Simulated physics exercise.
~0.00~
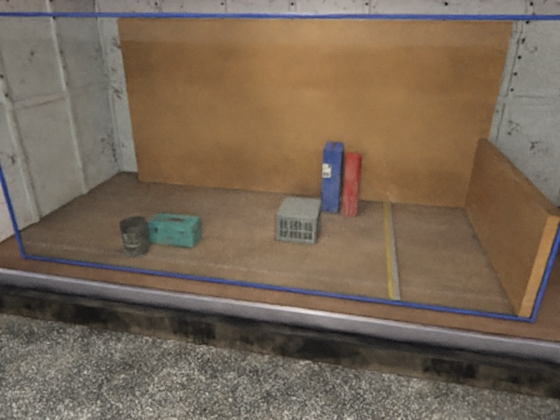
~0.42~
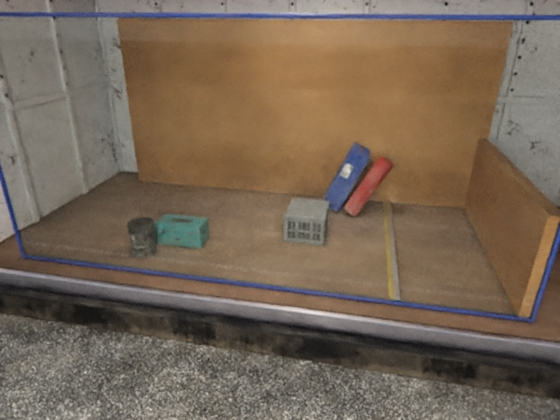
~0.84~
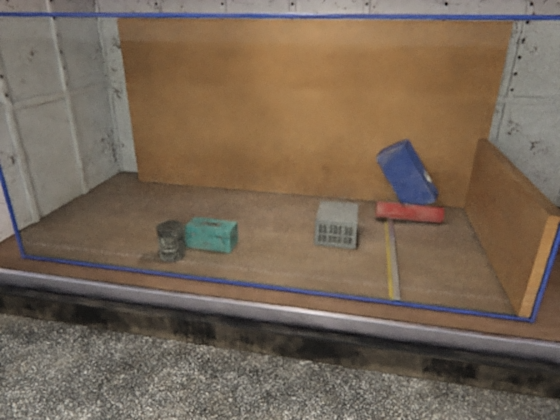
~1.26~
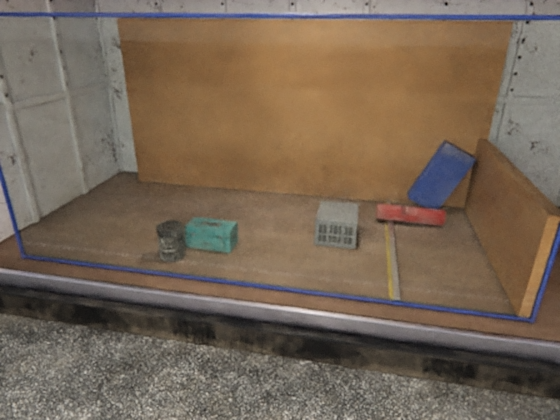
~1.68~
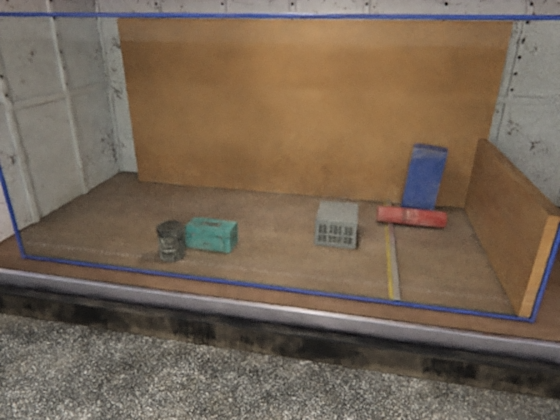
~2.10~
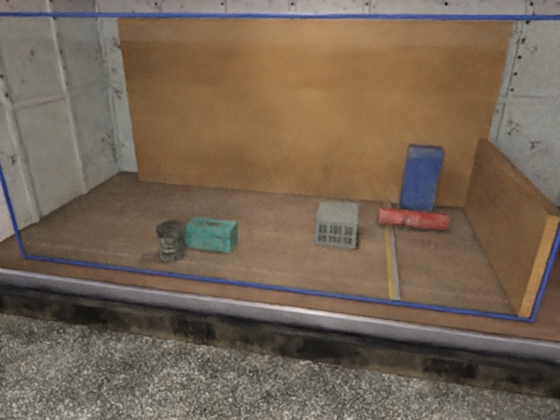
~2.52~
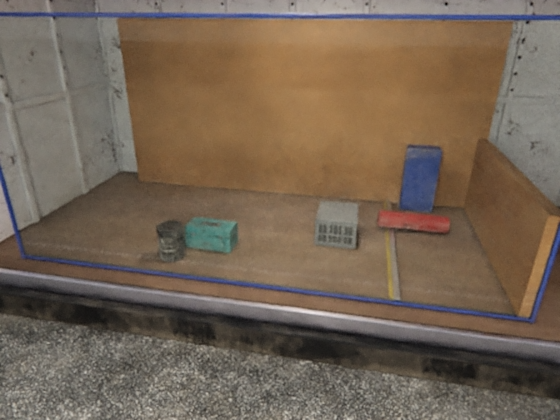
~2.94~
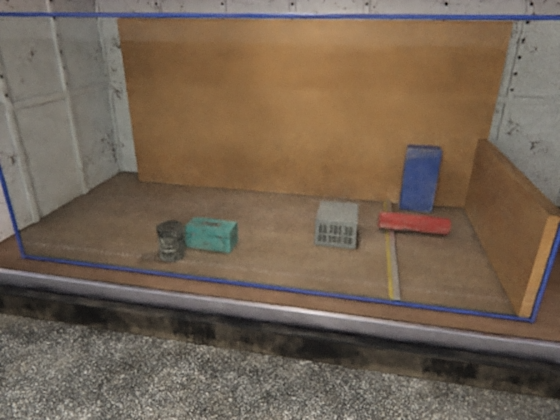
The cargo bay of a van, with grey walls and a brown floor, is seen from a still view through its open side. A black bucket and a teal toolbox sit at the left, a grey crate near the middle, and a tall blue box and a red roll stand beside a yellow line. The blue box and red roll tip to the right while the other things slide right. The roll drops onto its side across the line as the blue box tumbles past it toward the right-hand board. The box rocks back left and settles on end beyond the line, while the crate, toolbox and bucket rest short of it.
